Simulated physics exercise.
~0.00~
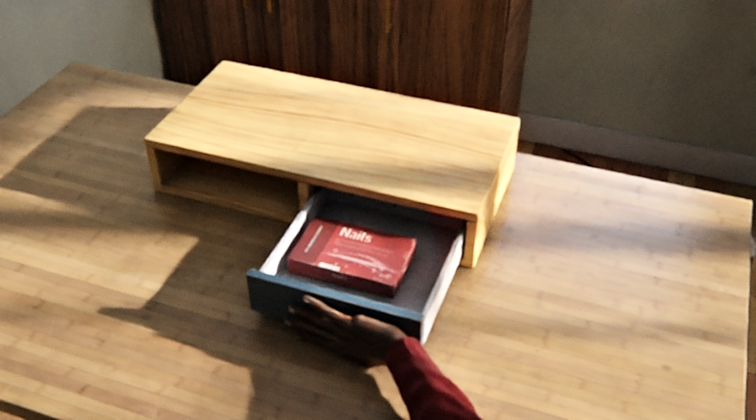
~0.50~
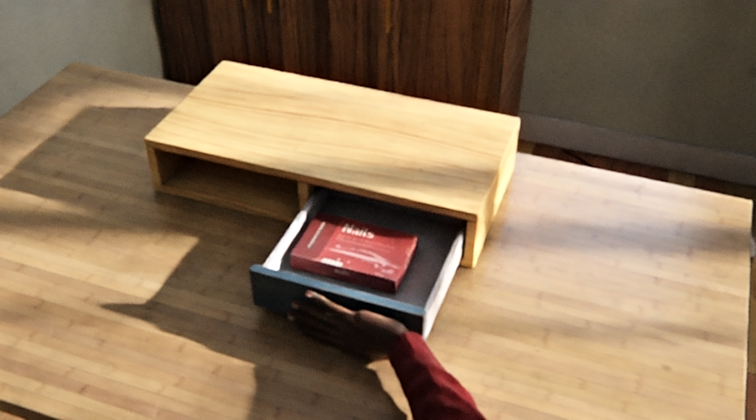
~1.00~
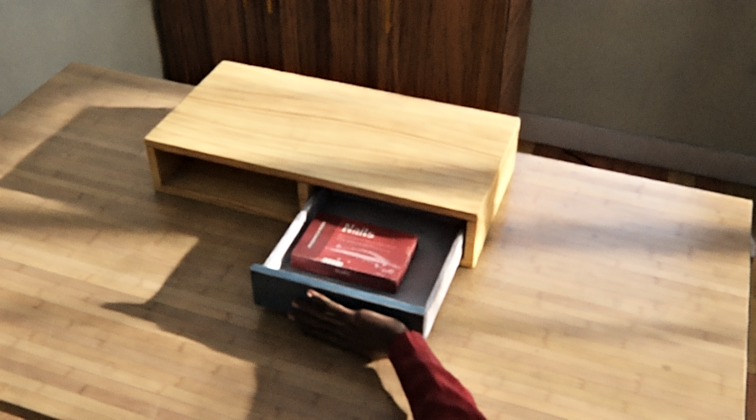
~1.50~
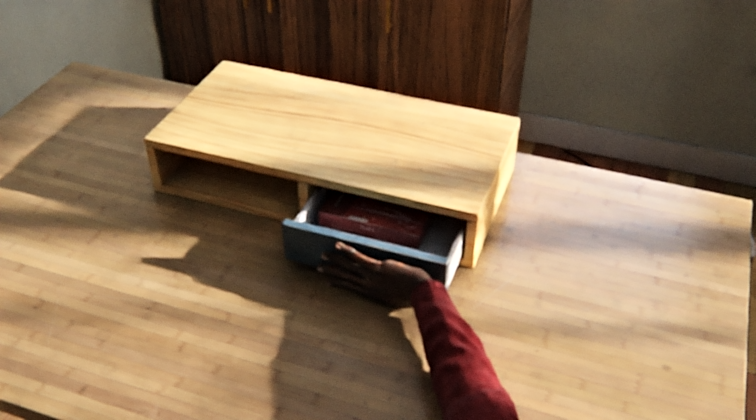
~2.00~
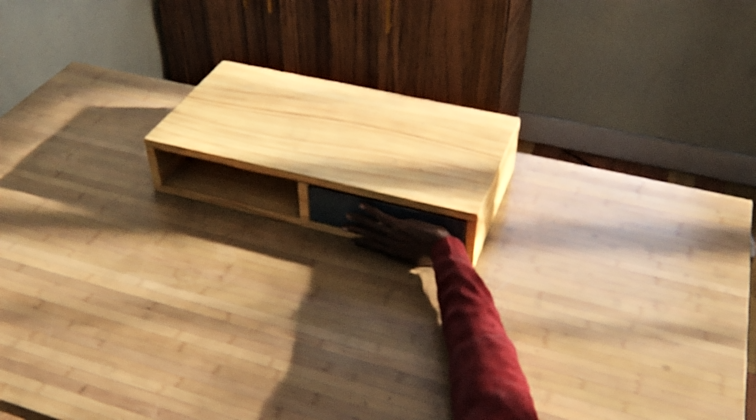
A blue-fronted drawer stands open at the right side of a low, pale wooden chest on a wooden table, seen from above and in front, with a dark wood panel behind. Inside the drawer lies a red box with white lettering, and the compartment to the left is empty. A hand in a dark red sleeve rests against the drawer front and at first barely moves it. Then the hand pushes it inward, carrying the red box back under the chest top until it is partly covered. Finally the drawer slides all the way in, hiding the box, with the hand still at its closed front.
